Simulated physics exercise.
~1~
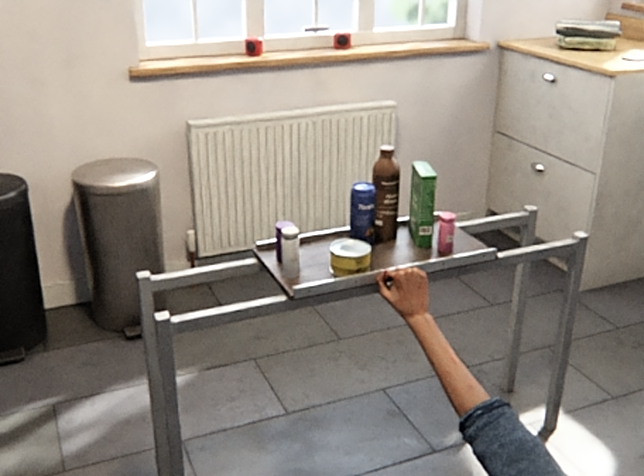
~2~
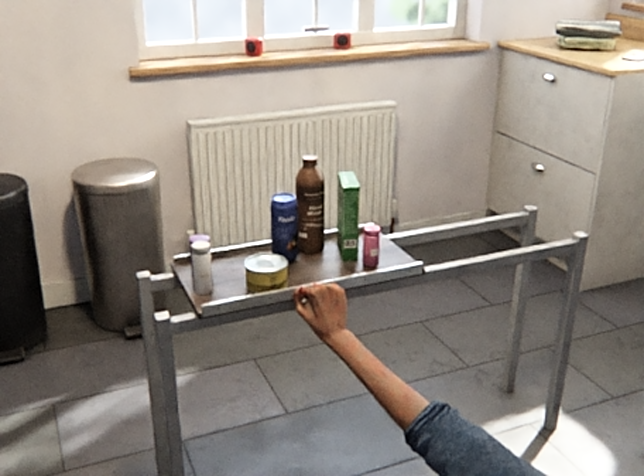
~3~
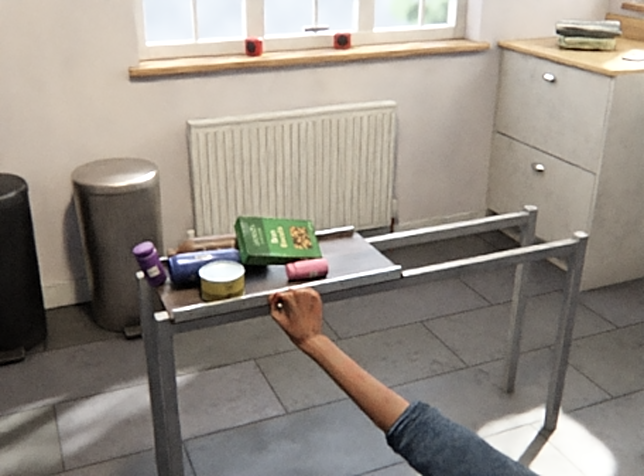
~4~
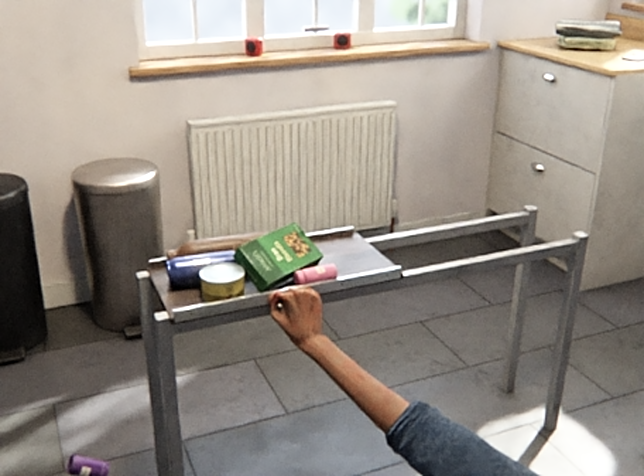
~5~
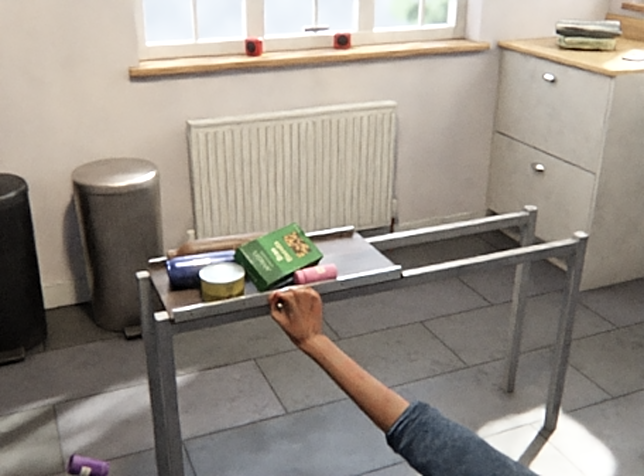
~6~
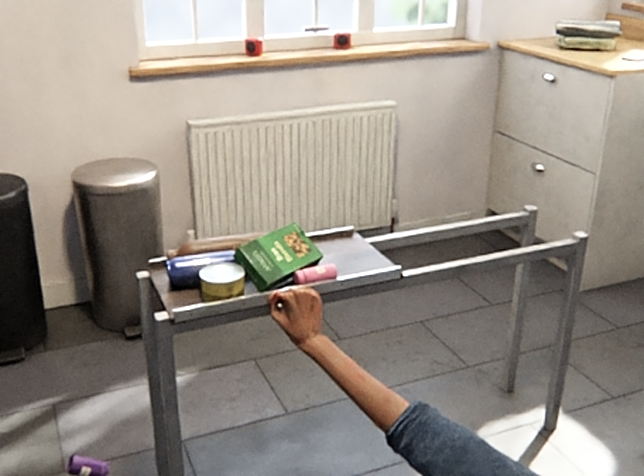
A hand shoved a tray of bottles, cans and packets left along a metal frame until, at the left end, most of them toppled over, and a purple shaker ended up on the floor while the yellow tub stayed upright among the fallen things.
